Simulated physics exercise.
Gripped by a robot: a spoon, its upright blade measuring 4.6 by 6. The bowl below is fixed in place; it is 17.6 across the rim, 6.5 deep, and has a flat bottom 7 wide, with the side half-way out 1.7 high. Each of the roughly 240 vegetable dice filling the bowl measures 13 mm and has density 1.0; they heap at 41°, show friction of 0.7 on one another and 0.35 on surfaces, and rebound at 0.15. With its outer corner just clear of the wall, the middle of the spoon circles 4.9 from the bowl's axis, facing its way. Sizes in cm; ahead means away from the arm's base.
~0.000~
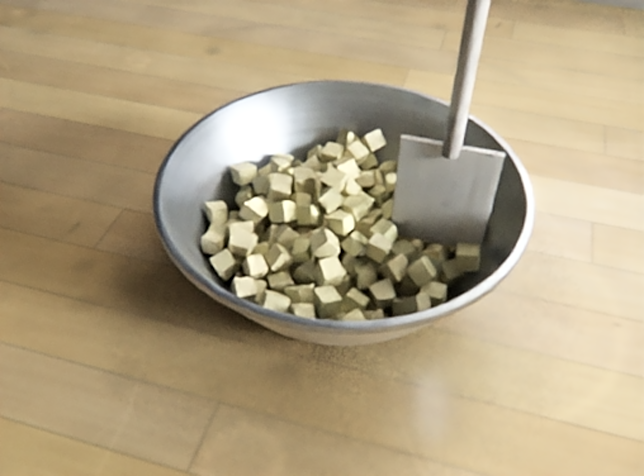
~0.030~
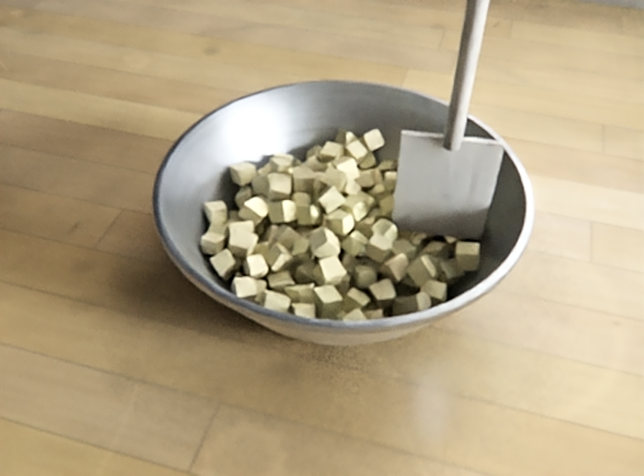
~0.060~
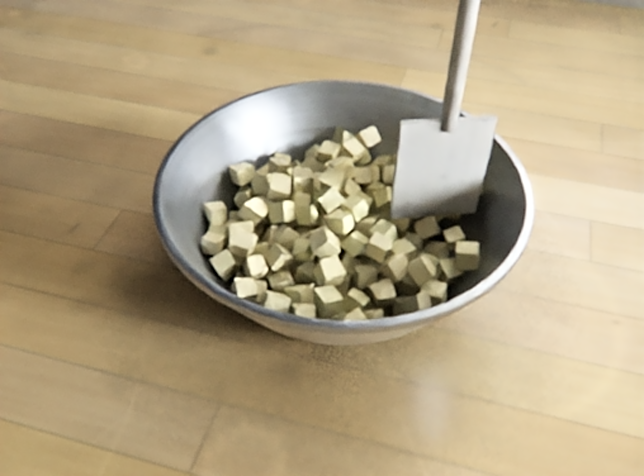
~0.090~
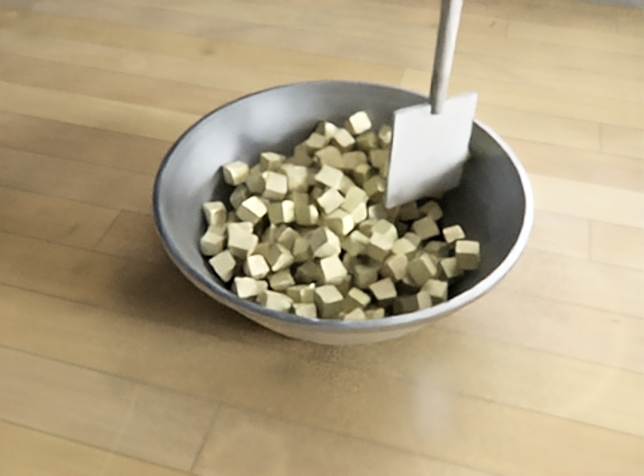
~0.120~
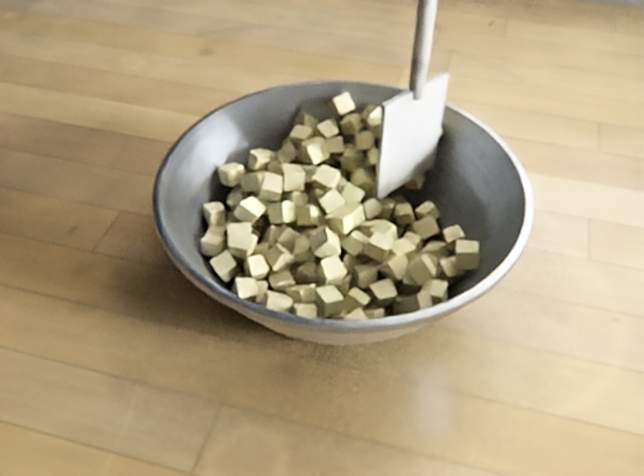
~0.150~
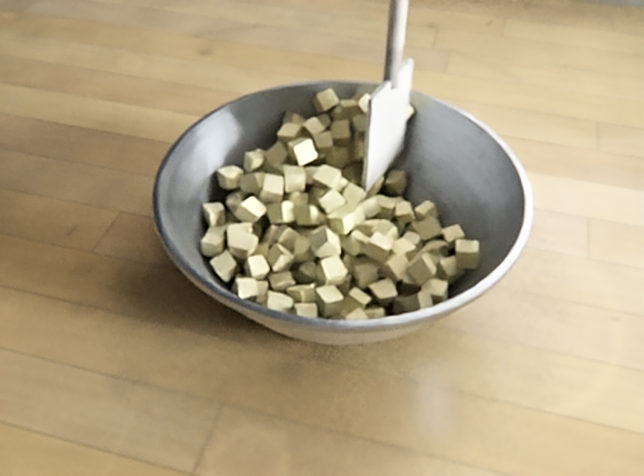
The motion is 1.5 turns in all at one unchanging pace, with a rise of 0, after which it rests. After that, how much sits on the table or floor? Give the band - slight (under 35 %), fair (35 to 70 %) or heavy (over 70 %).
Band: Slight.
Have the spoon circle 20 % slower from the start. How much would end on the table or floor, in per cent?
My guess is about 20 per cent.
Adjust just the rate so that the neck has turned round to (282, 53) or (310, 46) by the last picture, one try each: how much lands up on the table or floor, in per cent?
Some 45 and 50 %.
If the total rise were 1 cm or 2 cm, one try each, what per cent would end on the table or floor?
Roughly 20 and 10 per cent.
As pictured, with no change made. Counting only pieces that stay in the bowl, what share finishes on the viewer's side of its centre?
Close to 60 in a hundred.
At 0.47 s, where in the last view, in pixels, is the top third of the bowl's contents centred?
Somewhere around (350, 276) in the last view.
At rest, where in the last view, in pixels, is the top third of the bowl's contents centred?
(266, 251).
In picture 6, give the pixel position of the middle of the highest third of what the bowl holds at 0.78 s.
Centre estimate: (349, 141).
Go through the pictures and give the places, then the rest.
The first picture shows spoon neck at (457, 117), 0° round; upper third of the load around (334, 218), from x 215 to 470, top at y 140; 240 in the bowl.
The second picture shows spoon neck at (458, 109), 7° round; upper third of the load around (333, 218), from x 215 to 470, top at y 140.
The third picture shows spoon neck at (454, 91), 23° round; upper third of the load around (334, 213), from x 215 to 470, top at y 135.
The fourth picture shows spoon neck at (440, 74), 40° round; upper third of the load around (330, 200), from x 215 to 465, top at y 125.
The fifth picture shows spoon neck at (420, 60), 58° round; upper third of the load around (326, 184), from x 215 to 465, top at y 105.
The sixth picture shows spoon neck at (394, 50), 75° round; upper third of the load around (320, 198), from x 215 to 465, top at y 100; 240 in the bowl.
After 0.47 s, 256° round, highest piece 9 above the table; 222 in the bowl, 12 on the table or floor, 6 in flight or on the tool.
After 0.78 s, 78° round, highest piece 9 above the table; 192 in the bowl, 43 on the table or floor, 5 in flight or on the tool.
After 1.14 s, 180° round, highest piece 6 above the table; 174 in the bowl, 66 on the table or floor.
After 1.84 s, 180° round, highest piece 6 above the table; 174 in the bowl, 66 on the table or floor.
At rest, 174 in the bowl, 66 on the table or floor. That is 28 % on the table or floor.
